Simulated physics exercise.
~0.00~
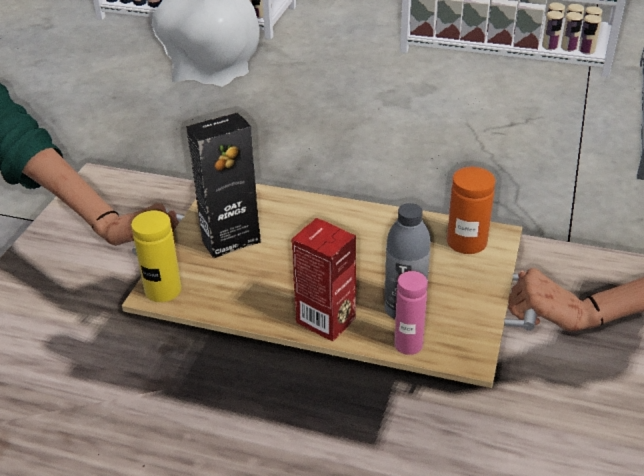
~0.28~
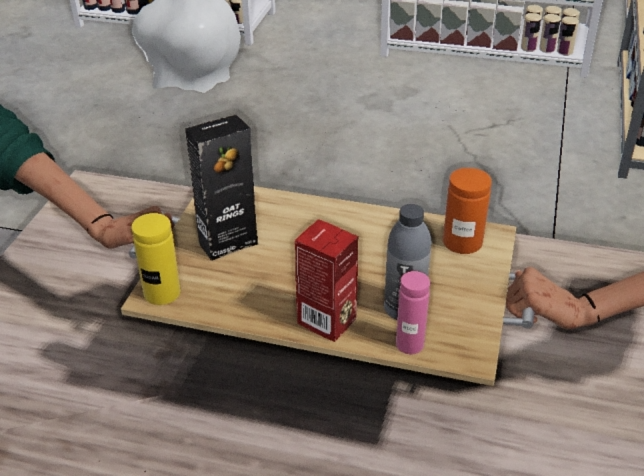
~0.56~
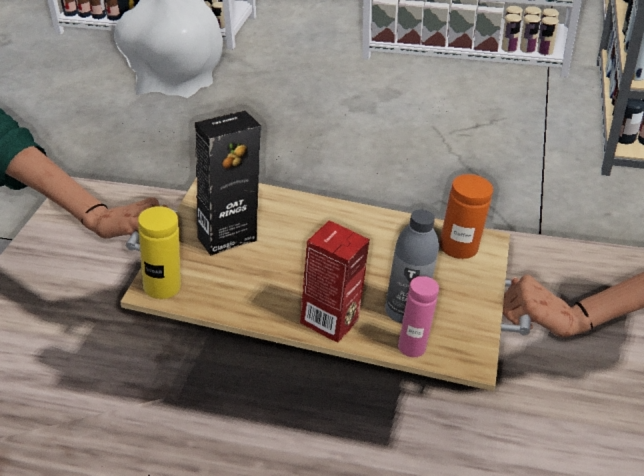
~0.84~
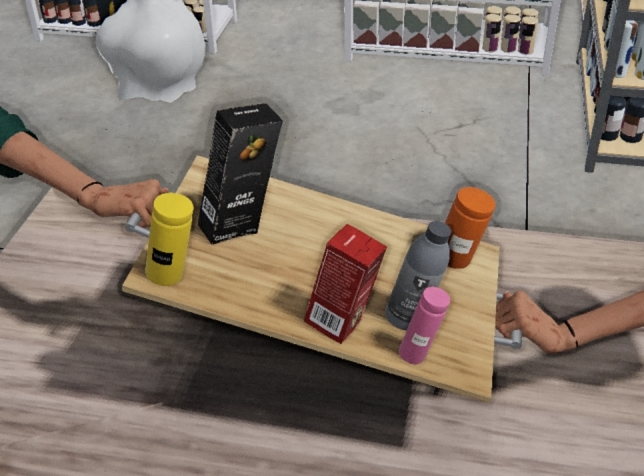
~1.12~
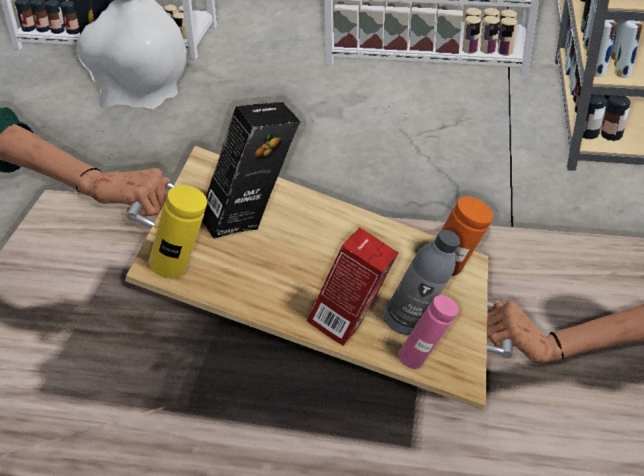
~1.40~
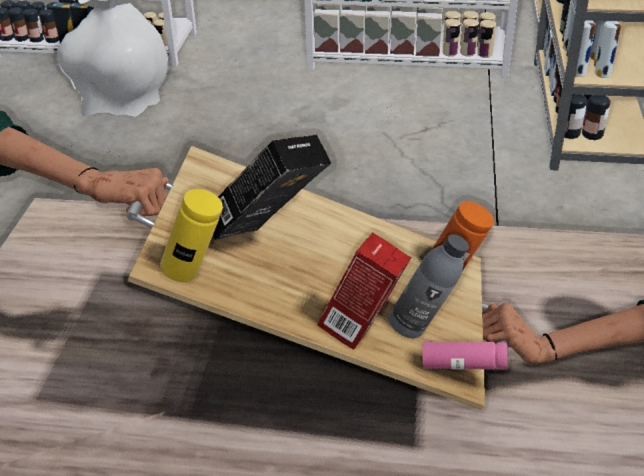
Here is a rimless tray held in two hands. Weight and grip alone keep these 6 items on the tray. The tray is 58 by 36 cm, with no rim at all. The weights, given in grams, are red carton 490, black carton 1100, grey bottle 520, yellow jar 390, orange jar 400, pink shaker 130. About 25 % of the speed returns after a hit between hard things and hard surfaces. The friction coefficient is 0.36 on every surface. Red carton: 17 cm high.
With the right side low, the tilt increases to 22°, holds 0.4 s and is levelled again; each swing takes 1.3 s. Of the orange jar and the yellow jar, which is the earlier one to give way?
It is the first of the two.
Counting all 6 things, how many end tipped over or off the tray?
So, 5 in all.
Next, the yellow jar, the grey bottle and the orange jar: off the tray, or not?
Once it all settles, the yellow jar stays on its surface, the grey bottle leaves its surface and the orange jar leaves its surface.
After 1.80 s, tray at 22°, right edge down; red carton and pink shaker now off the tray; yellow jar slid 9 cm near (235, 253); orange jar slid 7 cm near (491, 253).
After 2.10 s, tray at 20°, right edge down; grey bottle and orange jar now off the tray; yellow jar slid 18 cm near (291, 275); black carton on its side.
After 2.70 s, tray at 4°, right edge down; black carton now off the tray; yellow jar slid 28 cm near (340, 289).
By the end (3.6 s), off the tray, red carton, black carton, grey bottle, orange jar and pink shaker; not toppled but over 5 cm from the start, yellow jar. Seen from the same camera at the end, orange jar near (535, 329), yellow jar near (337, 287). Orange jar went at 1.86 s; yellow jar was never lost.
